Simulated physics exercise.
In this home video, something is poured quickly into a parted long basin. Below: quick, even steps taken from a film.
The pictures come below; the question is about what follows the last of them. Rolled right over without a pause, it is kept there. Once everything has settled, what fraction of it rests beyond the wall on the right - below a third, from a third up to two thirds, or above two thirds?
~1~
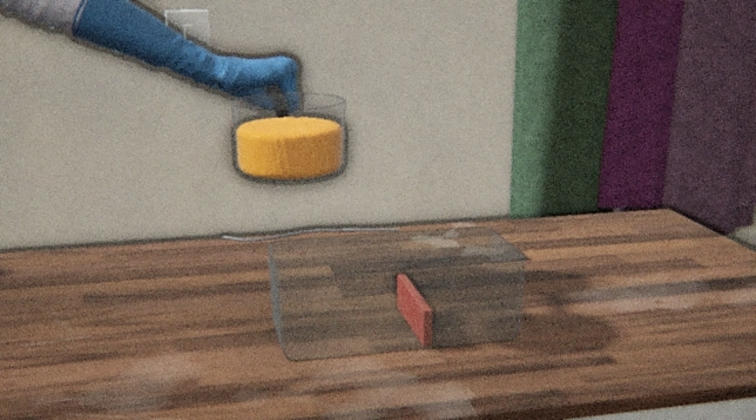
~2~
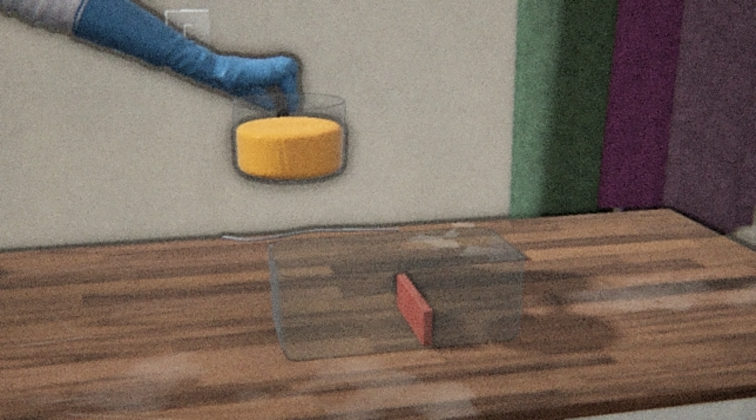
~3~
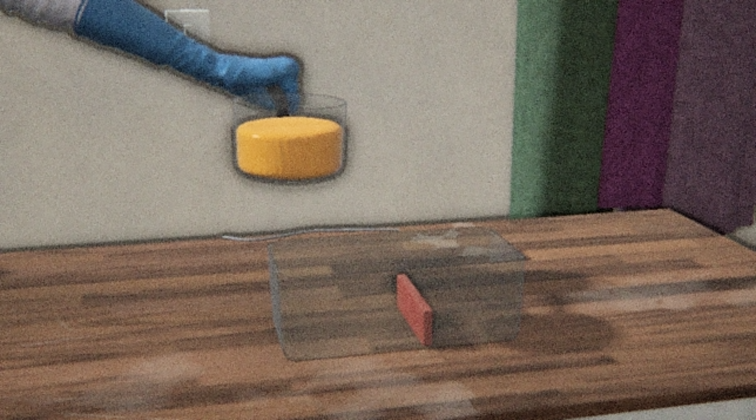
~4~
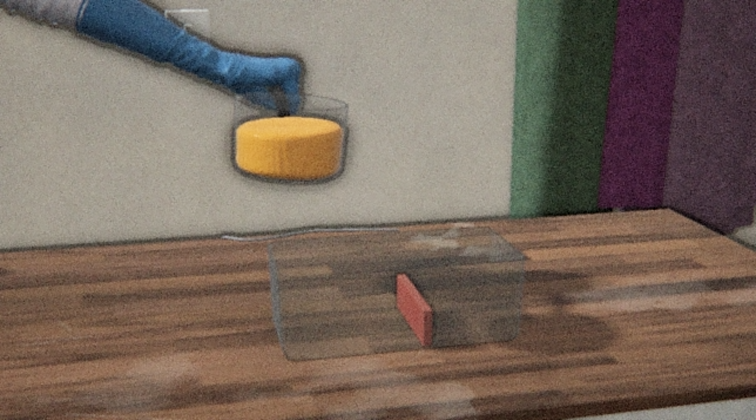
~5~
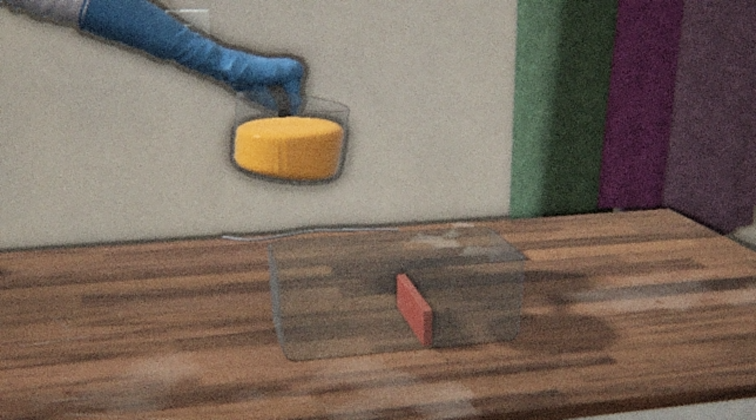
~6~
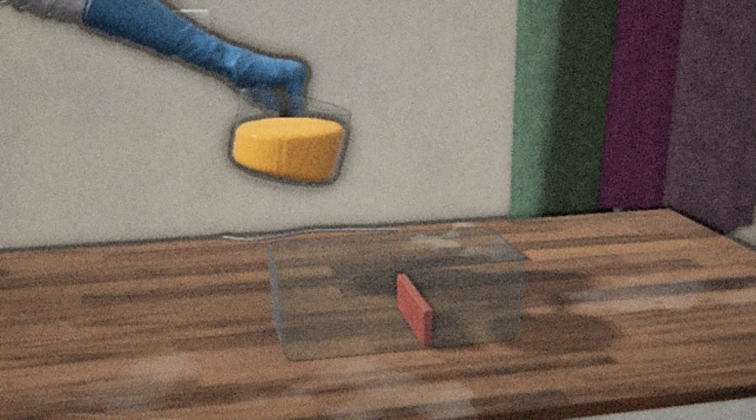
The share right of the wall ends up below a third.
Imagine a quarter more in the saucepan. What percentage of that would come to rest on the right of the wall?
Close to 35 per cent, more or less.
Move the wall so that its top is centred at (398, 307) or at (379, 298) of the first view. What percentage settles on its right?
Well, it's close to 50 per cent for the first one, then 70 per cent for the other.
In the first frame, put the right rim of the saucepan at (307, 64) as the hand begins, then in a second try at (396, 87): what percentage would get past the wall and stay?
Near 5 % and 90 %.
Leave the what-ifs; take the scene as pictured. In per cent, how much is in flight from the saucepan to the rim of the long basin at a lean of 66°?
Some 25 per cent.
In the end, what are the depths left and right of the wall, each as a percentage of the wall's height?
On the left roughly 50, on the right roughly 10.
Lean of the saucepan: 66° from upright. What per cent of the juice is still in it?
75 per cent, approximately.
A moment on, the saucepan is tipped part way and 74 per cent is still to pour, 3 is left of the wall and 0 right of it.
Next, the saucepan is tipped right over and 17 per cent is still to pour, 53 is left of the wall and 15 right of it.
Then the saucepan is tipped right over and 0 per cent is still to pour, 81 is left of the wall and 16 right of it.
Later the saucepan is tipped right over and 0 per cent is still to pour, 82 is left of the wall and 16 right of it.
In the end 82 per cent lies left of the wall, 16 right of it and 1 outside.
